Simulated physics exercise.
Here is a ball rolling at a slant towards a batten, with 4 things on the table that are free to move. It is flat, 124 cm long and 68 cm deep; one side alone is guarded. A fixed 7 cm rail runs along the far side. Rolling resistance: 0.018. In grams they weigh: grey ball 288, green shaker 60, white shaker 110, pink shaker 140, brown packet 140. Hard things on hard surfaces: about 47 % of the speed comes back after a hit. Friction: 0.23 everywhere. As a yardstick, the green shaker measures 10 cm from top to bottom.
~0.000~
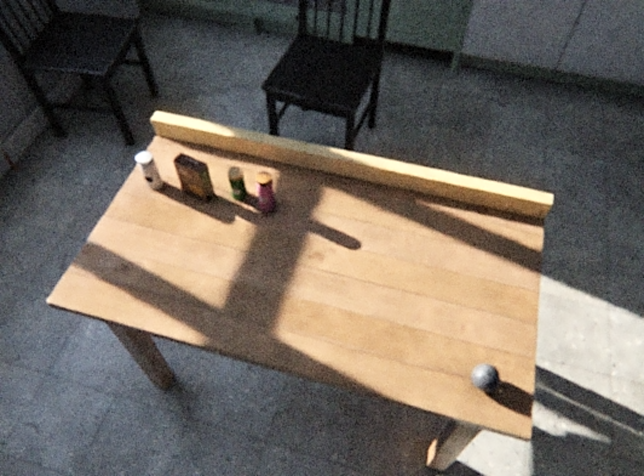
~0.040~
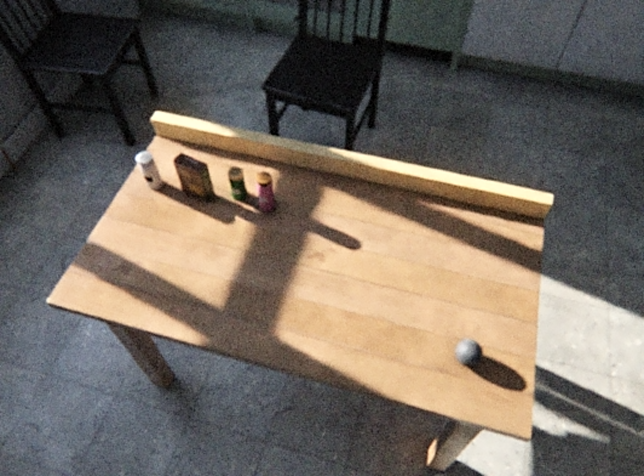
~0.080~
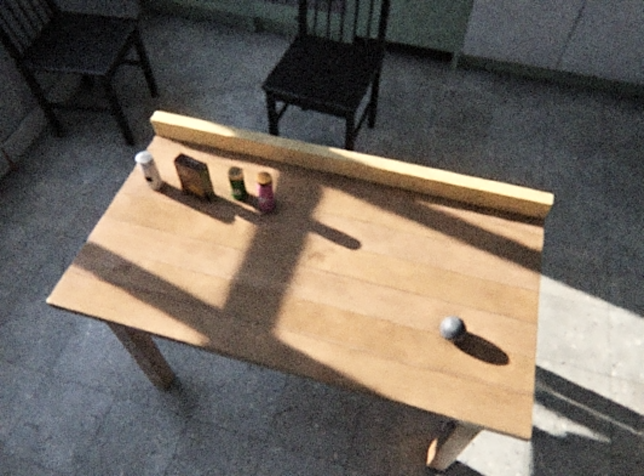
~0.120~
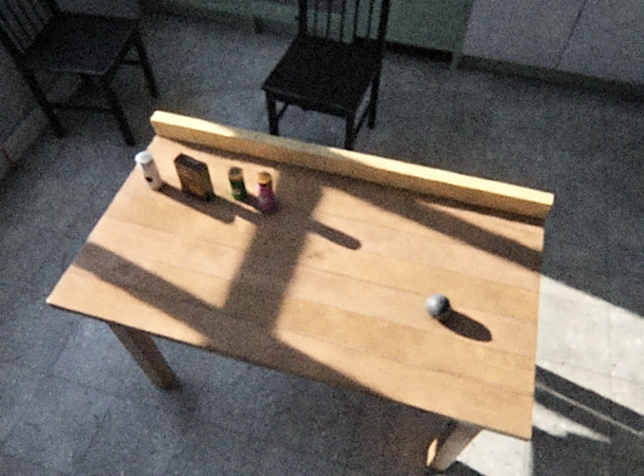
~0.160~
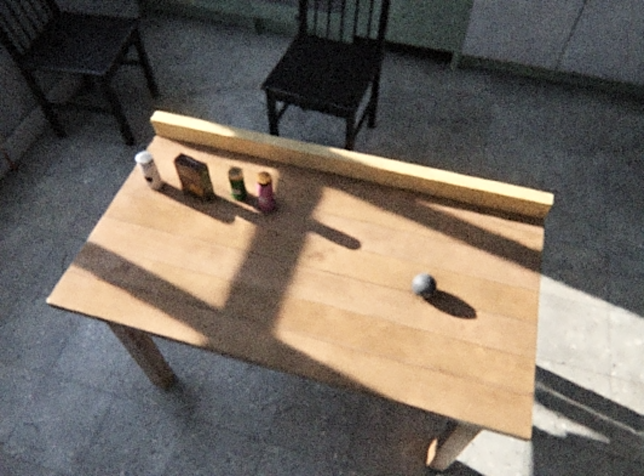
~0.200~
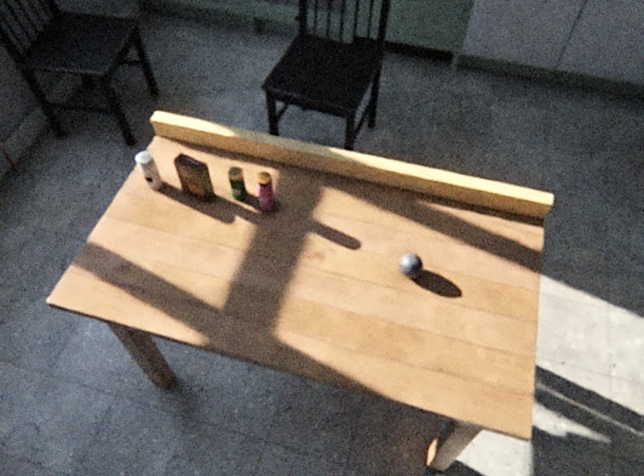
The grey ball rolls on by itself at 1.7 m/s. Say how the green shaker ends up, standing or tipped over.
The green shaker falls over.
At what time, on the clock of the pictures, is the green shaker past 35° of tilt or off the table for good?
Near 0.9 s.
Around 0.60 s, grey ball near (290, 184).
Around 1.00 s, grey ball near (192, 173); green shaker at 70° to upright near (196, 209); brown packet shifted 4 cm.
Around 1.60 s, grey ball near (127, 205); green shaker on its side near (181, 226); brown packet shifted 6 cm.
Finally (1.9 s), on their side or leaning hard on the table, green shaker; not toppled but over 4 cm from the start, brown packet; the other 2 still in place (within 4 cm). Final places as that camera would see them, green shaker near (181, 226).
